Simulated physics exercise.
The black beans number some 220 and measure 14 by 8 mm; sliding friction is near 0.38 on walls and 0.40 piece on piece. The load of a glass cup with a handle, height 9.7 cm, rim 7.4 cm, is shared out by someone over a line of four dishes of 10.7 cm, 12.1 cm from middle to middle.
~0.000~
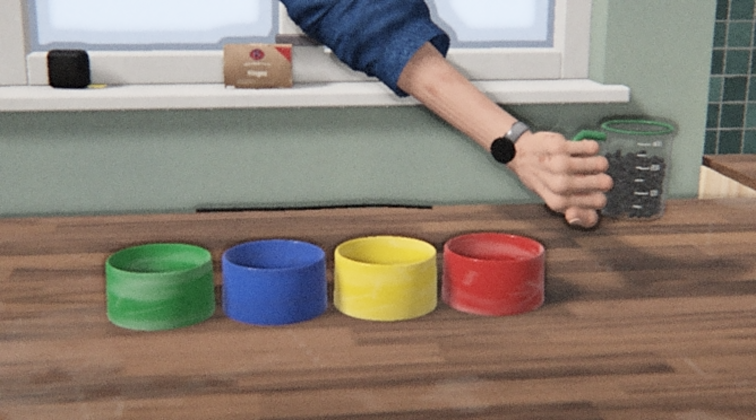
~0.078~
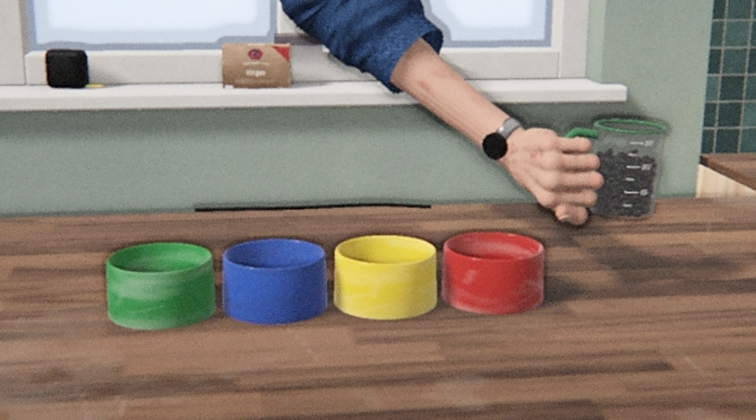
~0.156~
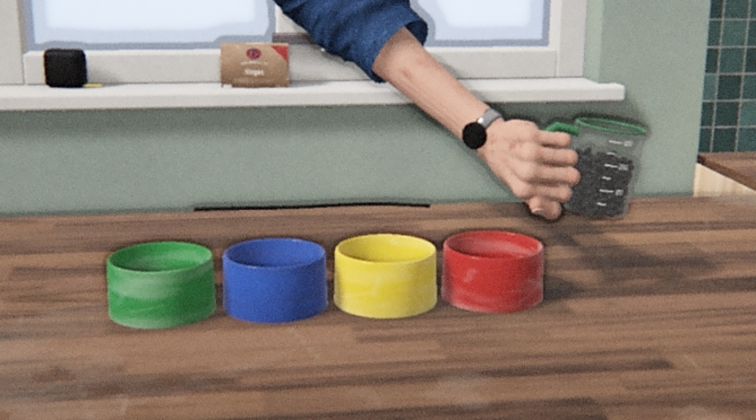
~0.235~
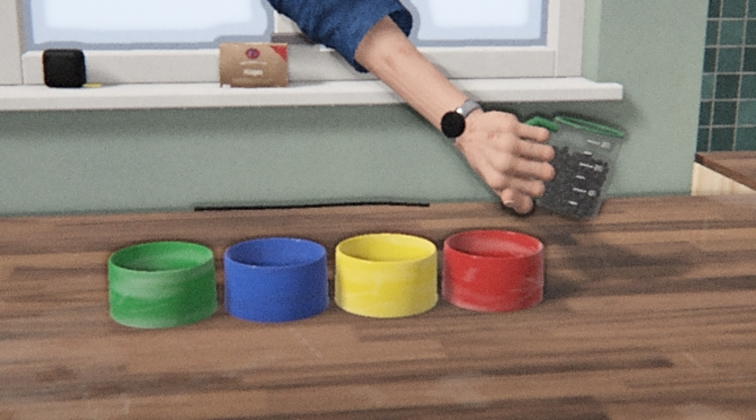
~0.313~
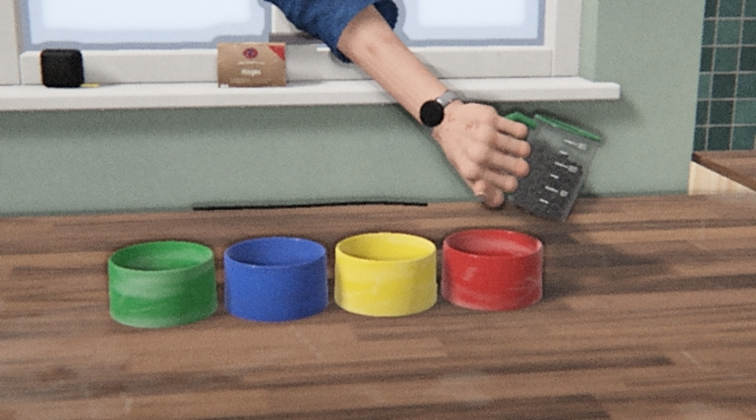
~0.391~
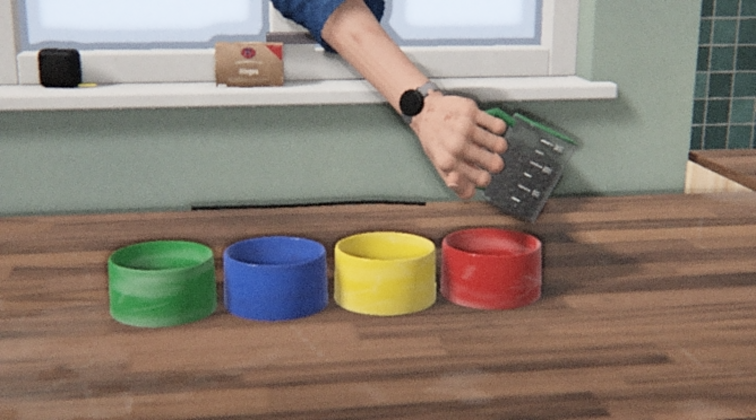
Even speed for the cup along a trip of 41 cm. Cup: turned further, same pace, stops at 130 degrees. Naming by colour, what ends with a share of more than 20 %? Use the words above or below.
Red - below; blue - above; green - below; yellow - below; counter - below.
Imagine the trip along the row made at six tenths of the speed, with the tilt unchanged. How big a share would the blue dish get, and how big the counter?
In that case blue 10, counter 20.
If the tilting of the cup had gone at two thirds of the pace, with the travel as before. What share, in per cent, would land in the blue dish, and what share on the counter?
In that case the blue dish gets 80 and the counter gets 10.
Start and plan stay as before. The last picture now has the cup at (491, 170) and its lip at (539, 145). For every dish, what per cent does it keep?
Kept per dish: Red = 0, blue = 90, green = 0, yellow = 0.
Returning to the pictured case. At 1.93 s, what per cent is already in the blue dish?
85 %.
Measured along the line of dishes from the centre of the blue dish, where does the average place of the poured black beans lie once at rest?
Some 2 centimetres out on the right-hand side of that dish.
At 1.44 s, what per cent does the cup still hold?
Around 100 in a hundred.
After 1.02 s, tilt 75 degrees; cup holds 100 %.
After 1.44 s, tilt 108 degrees; cup holds 100 %.
After 1.93 s, tilt 130 degrees; cup holds 0 %, blue 85 %.
In the end, at 2.7 s, red 0 %, blue 85 %, green 0 %, yellow 0 %, counter 10 %.
